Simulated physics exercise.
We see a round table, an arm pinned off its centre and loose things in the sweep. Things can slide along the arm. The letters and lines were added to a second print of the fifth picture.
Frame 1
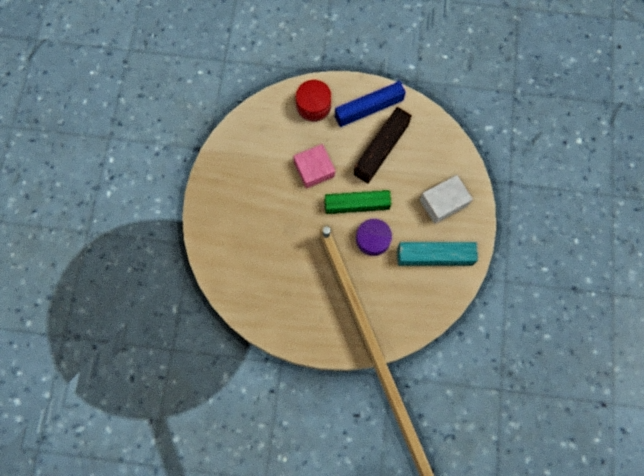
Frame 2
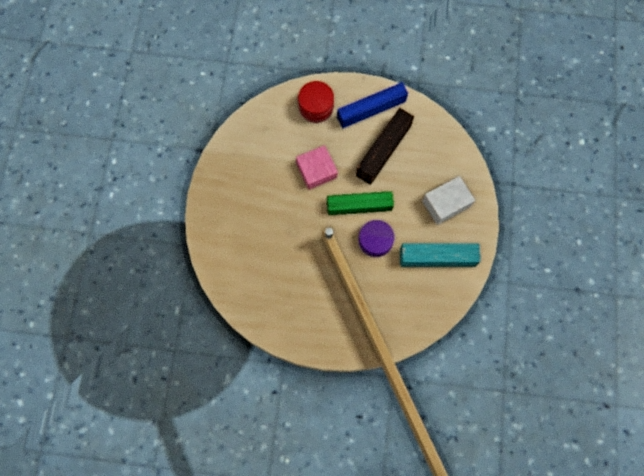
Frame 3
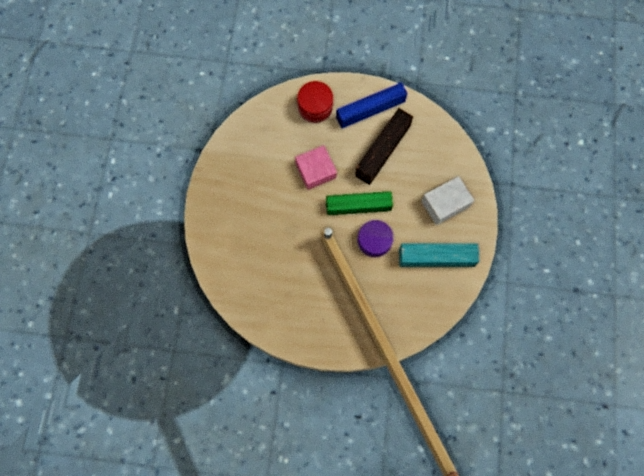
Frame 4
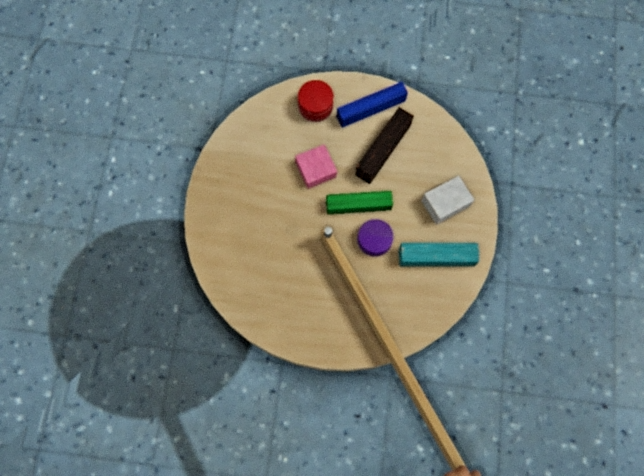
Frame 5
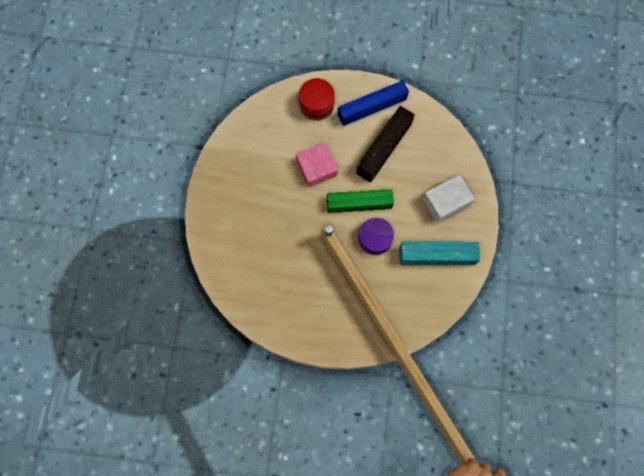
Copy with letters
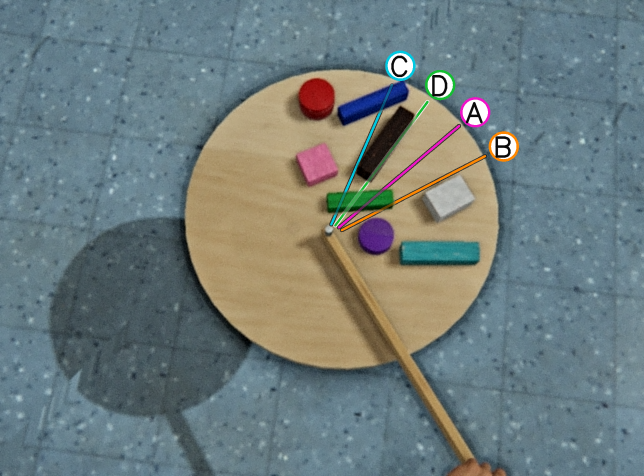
A wooden arm swings slightly rightward at its lower end while colourful blocks stay still.
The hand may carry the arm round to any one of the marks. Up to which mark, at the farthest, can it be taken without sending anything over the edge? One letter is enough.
No farther than C.
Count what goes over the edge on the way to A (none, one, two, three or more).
By then, none.
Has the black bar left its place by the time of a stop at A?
By then, yes.
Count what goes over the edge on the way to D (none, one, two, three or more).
The count is none.
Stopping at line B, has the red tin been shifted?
No.
On the marked copy, A at (400, 176); B at (415, 192); C at (363, 152); D at (383, 162).
With C. Early on, arm (426, 255); turquoise bar (440, 249); purple tin (378, 230).
Further on, arm (410, 184); white block (418, 142); black bar (379, 133).
At the end, arm (365, 149); red tin (285, 86); blue stick (314, 83); nothing has fallen.
As for the rest, A is safe but short; B is safe but short; D is safe but short.
